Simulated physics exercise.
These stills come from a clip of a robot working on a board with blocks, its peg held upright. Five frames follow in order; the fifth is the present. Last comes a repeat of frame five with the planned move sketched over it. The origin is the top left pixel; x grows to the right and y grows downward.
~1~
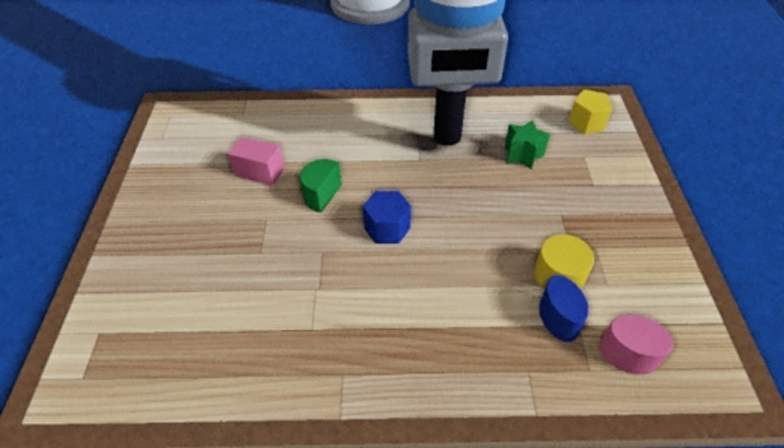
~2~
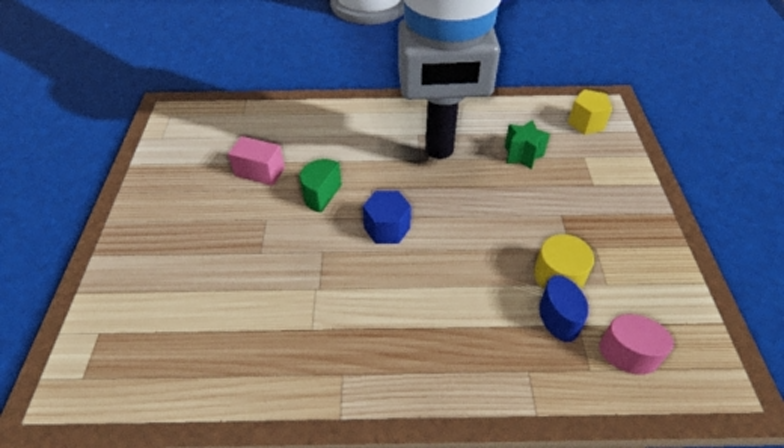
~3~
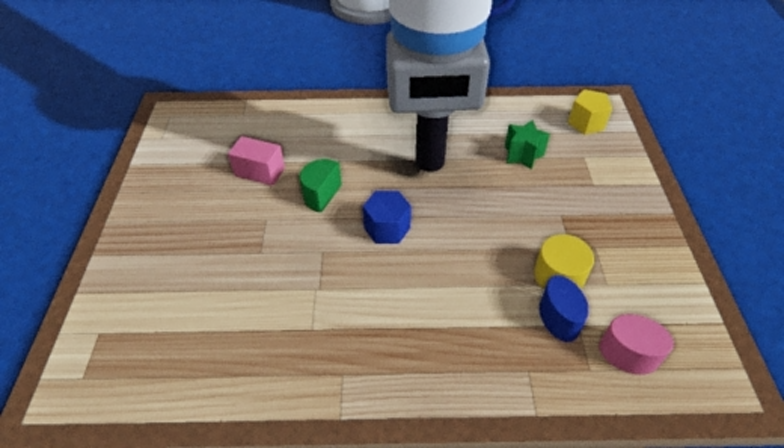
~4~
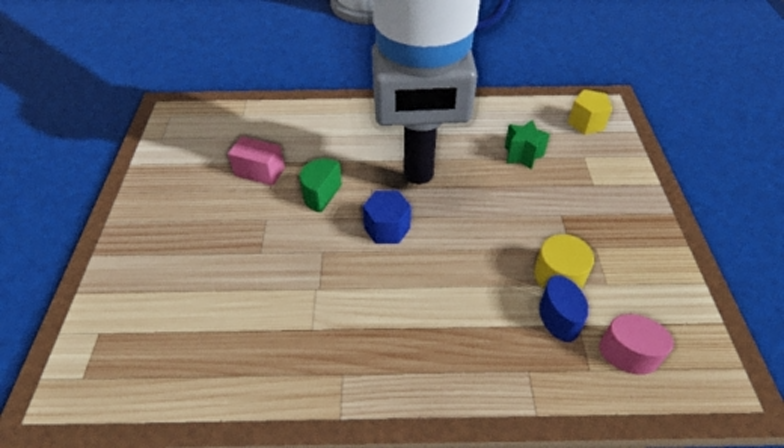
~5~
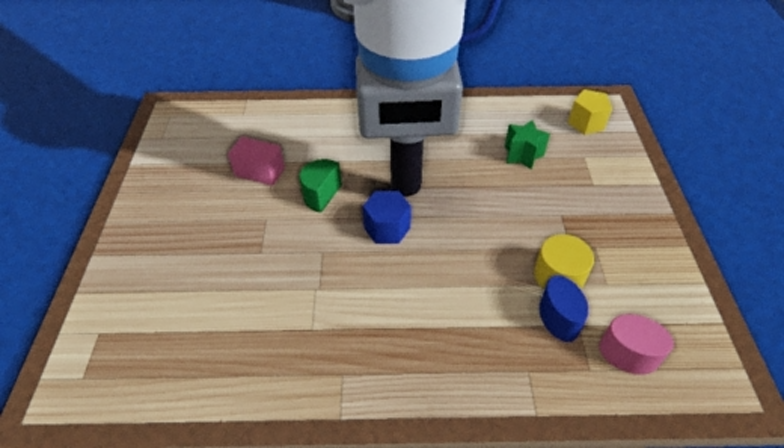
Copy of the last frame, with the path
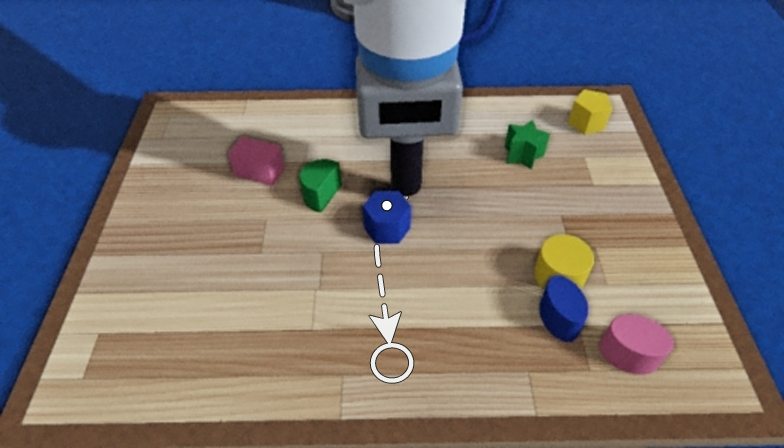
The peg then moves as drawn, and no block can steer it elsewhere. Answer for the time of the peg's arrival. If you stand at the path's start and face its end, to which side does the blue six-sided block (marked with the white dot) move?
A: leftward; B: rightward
I'll go with B - rightward.
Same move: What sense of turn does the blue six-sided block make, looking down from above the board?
It twists clockwise.
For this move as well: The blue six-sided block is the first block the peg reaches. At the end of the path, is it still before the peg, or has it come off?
Fallen away.
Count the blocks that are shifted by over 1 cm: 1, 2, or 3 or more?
Going by the path, one block will move.
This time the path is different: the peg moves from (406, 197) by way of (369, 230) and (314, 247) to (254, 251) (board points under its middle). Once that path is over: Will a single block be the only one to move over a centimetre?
Answer: Yes.
The line goes from (406, 197) via (377, 240) and (383, 296), ending at (392, 363); the dot is on the blue six-sided block.
The first path, step by step. One third of the way, peg (377, 229); blue six-sided block (366, 249).
Two thirds of the way, peg (383, 287); blue six-sided block (348, 300), turned 60° clockwise.
At the end, peg (392, 353); green half-round block unmoved; blue six-sided block (341, 310), turned 80° clockwise.
